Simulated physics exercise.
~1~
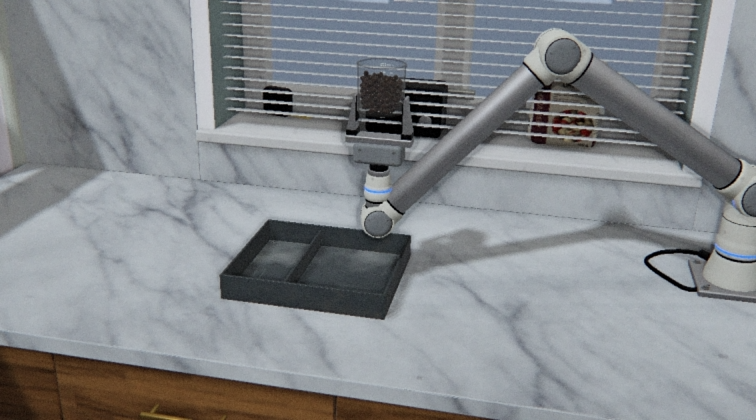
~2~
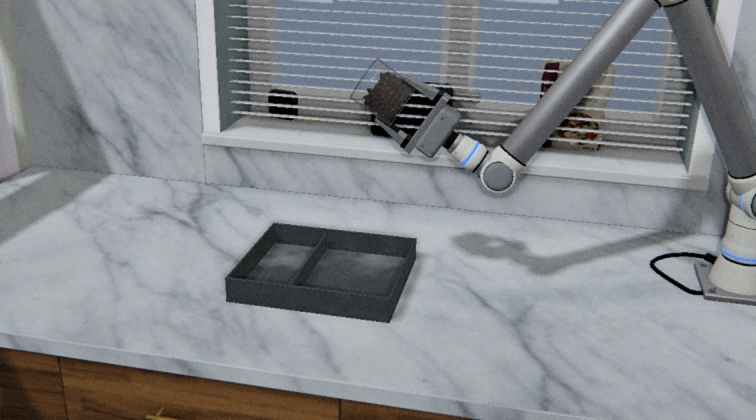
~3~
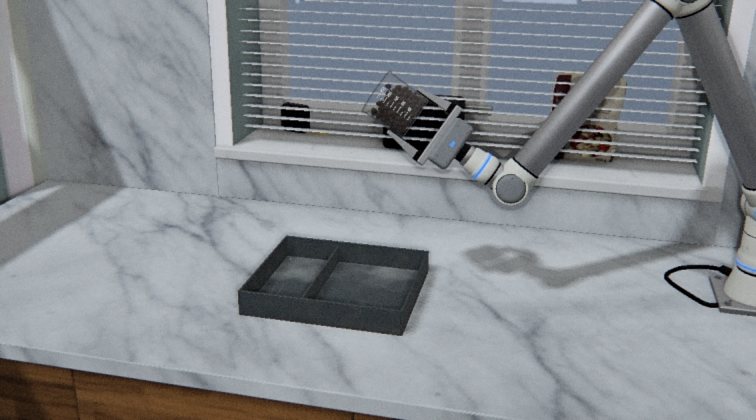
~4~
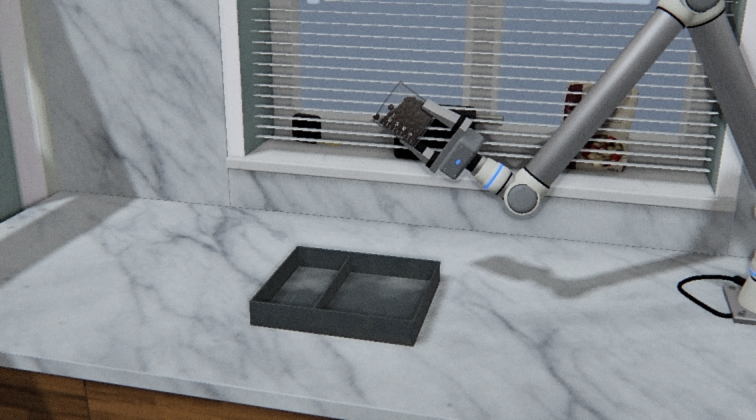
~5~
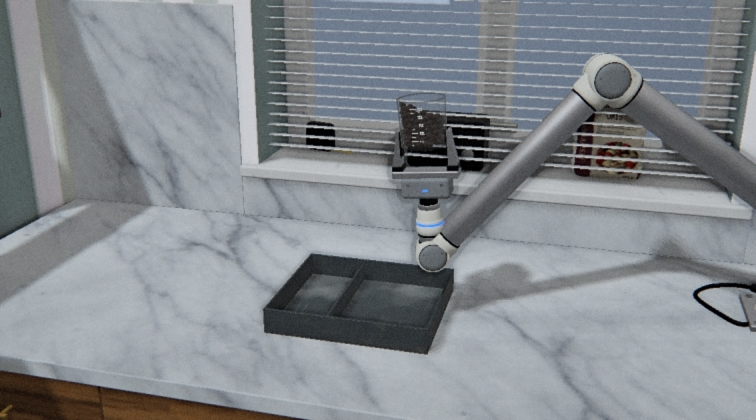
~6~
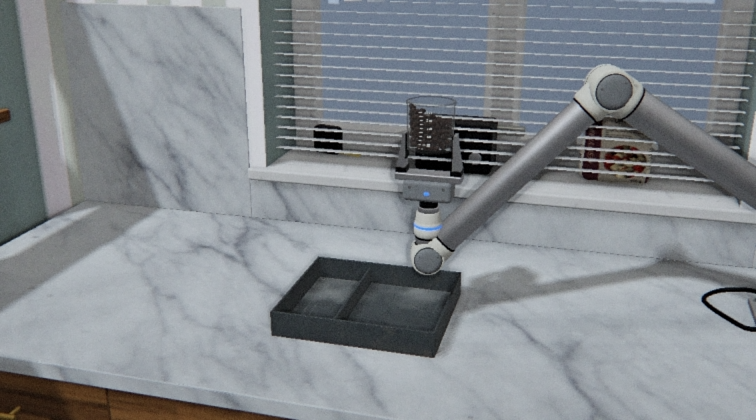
A grey robot arm holds a clear beaker of dark brown beans upright above a white marble counter, seen from the front and slightly above, with a blind-covered window behind. Below it sits a dark grey open tray split by a cross wall, with wooden drawers under the counter. The arm swings the gripper to the right and leans the beaker over to the left, and it stays tilted while the view drifts slightly left. Then the arm lowers its wrist back to the left and brings the beaker upright. It ends upright, still holding its beans, with the tray apparently empty.
